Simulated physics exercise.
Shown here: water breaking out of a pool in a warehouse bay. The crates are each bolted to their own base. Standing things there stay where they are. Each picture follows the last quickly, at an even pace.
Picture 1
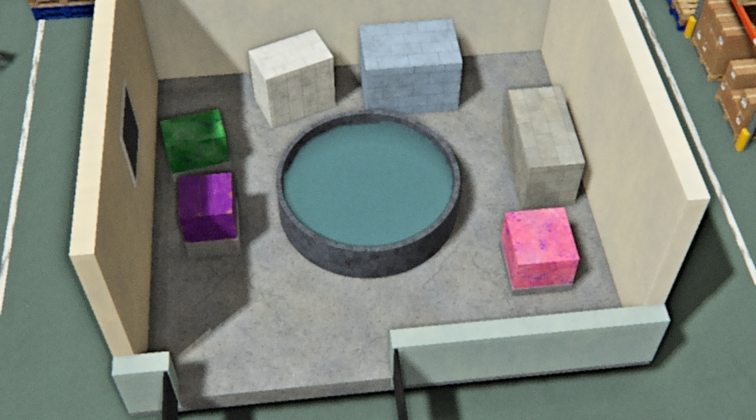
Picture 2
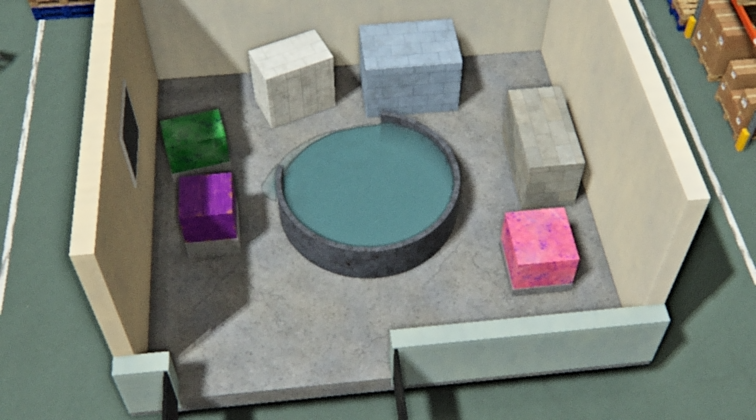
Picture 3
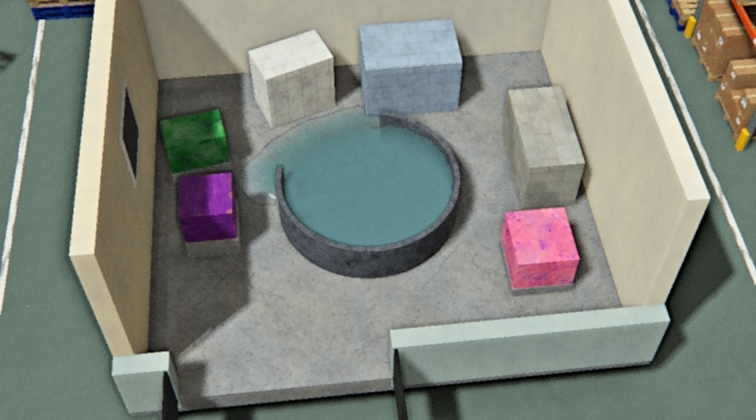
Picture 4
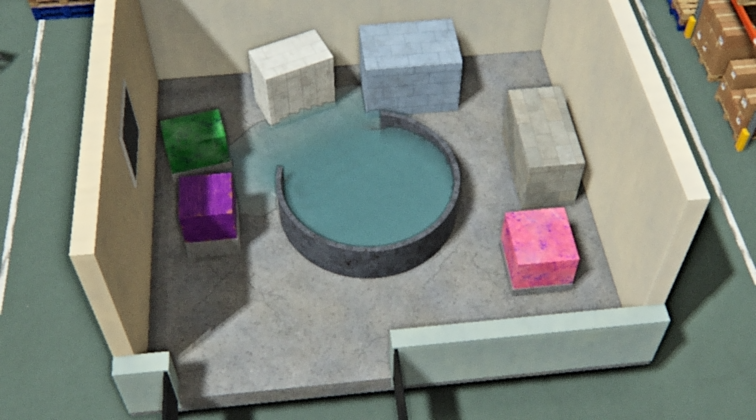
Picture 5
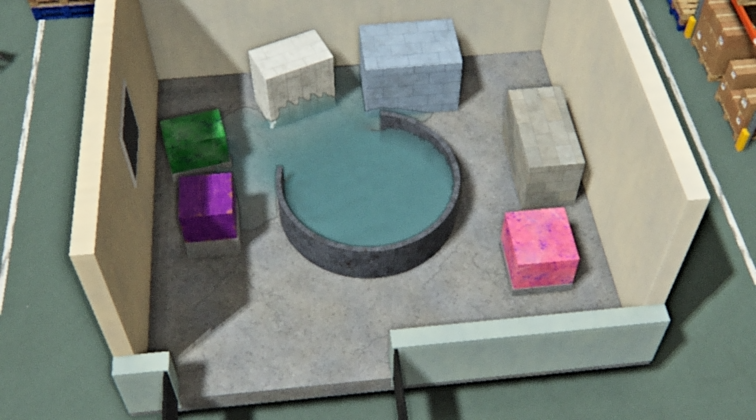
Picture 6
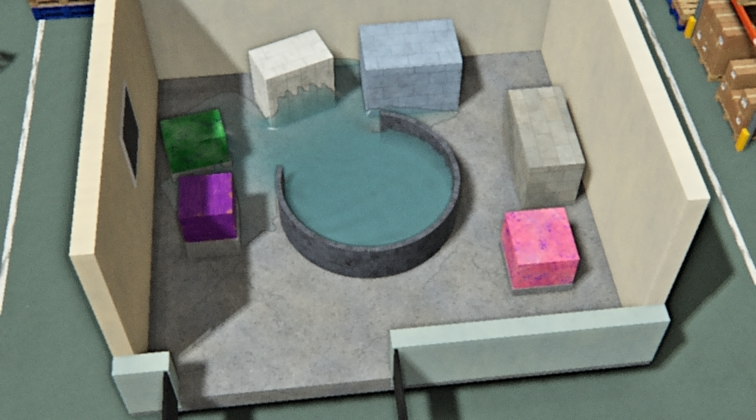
Water sits still in a round dark-walled tank among coloured and pale blocks, then begins escaping through a gap on the tank's far left side. It spreads across the grey floor toward the green and white blocks, reaching the white block's base and running along to the pale blue one.
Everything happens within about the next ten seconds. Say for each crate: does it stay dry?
The green crate is flooded; the purple crate is not flooded; the pink crate is not flooded.
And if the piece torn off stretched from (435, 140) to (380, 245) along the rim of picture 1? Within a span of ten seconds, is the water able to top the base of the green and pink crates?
Taking them in turn, the green crate is missed and the pink crate is overtopped.
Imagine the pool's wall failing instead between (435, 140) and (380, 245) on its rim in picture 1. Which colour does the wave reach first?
My pick is the pink-painted one.
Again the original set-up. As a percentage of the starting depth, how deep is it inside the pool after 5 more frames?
62 percent or so.
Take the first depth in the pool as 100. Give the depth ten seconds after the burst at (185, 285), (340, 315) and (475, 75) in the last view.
4, 4, 16 %.
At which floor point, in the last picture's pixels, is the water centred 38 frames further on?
The centre of mass sits at about (320, 167).
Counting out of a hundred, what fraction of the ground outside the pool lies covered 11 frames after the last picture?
Roughly 40 %.
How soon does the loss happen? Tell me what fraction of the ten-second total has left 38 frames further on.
Around 35 %.
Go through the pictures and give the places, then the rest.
The first frame shows still water in the round tank at (368, 180).
In the second frame, water pours out on the round tank's far side and has run to (270, 191).
In the third frame, the front is at (248, 190), out from the gap on the round tank's far side.
In the fourth frame, water pours out on the round tank's far side and has run to a hidden place.
In the fifth frame, the front is at a hidden place, out from the gap on the round tank's far side.
In the sixth frame, water pours out on the round tank's far side and has run to (168, 184).
A moment on, water covers 30 % of the floor; the green crate water round its plinth, the purple crate water round its plinth, the pink crate not reached.
Next, water covers 40 % of the floor; the green crate water round its plinth, the purple crate water round its plinth, the pink crate not reached.
Then, water covers 60 % of the floor; the green crate water round its plinth, the purple crate water round its plinth, the pink crate water round its plinth.
Later, water covers 85 % of the floor; the green crate water round its plinth, the purple crate water round its plinth, the pink crate water round its plinth.
In the end, water covers 100 % of the floor; the green crate was topped, the purple crate stayed above the water, the pink crate stayed above the water.
